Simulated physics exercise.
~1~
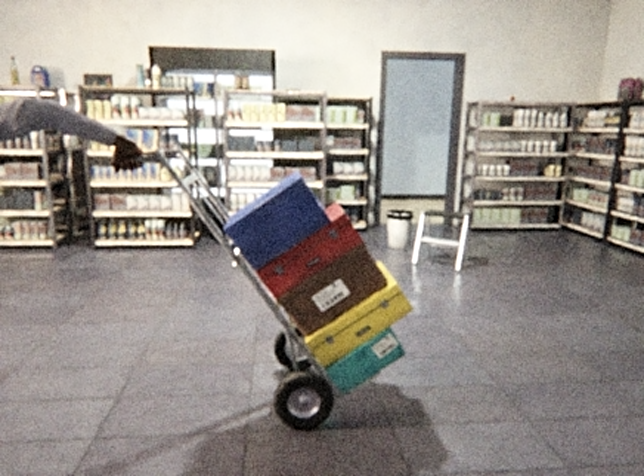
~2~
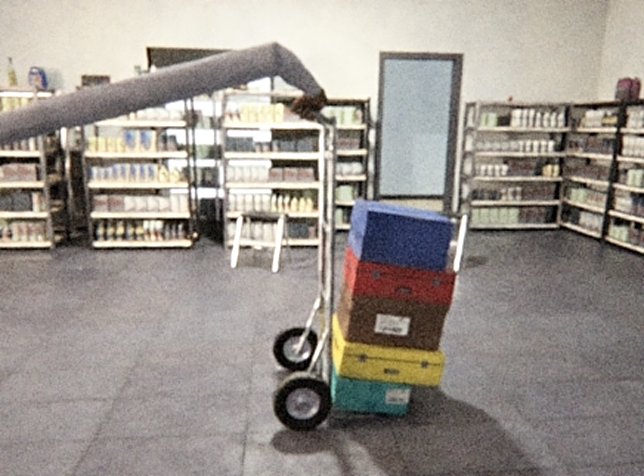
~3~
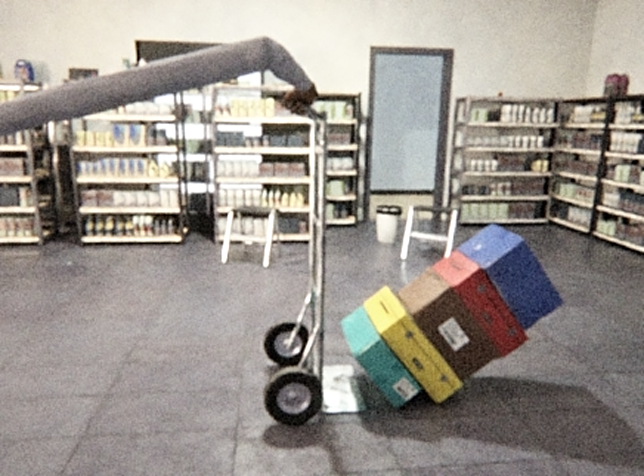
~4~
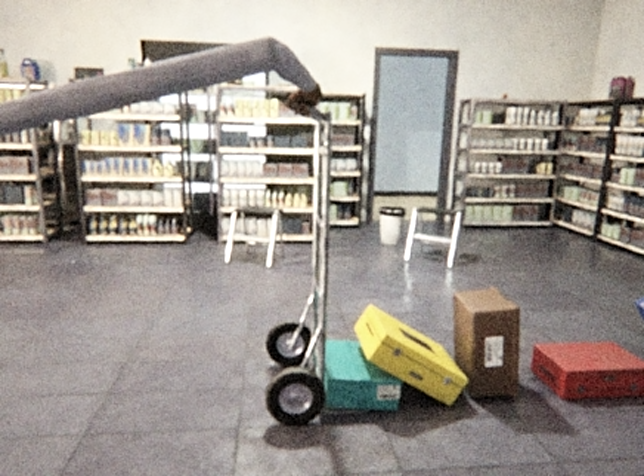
To begin with, a gloved hand at the left holds a sack truck tilted back, with five untied boxes stacked on it, turquoise at the bottom, then yellow, brown, red and blue on top. The arm swings the truck upright, and its plate comes down to the floor. The stack keeps going, tipping away to the right as the truck stands still. The boxes topple together in a slanting row, then separate. At the end the turquoise box sits by the truck, the yellow one leans on it, the brown stands on end, the red lies beyond, and the blue barely shows at the right edge.
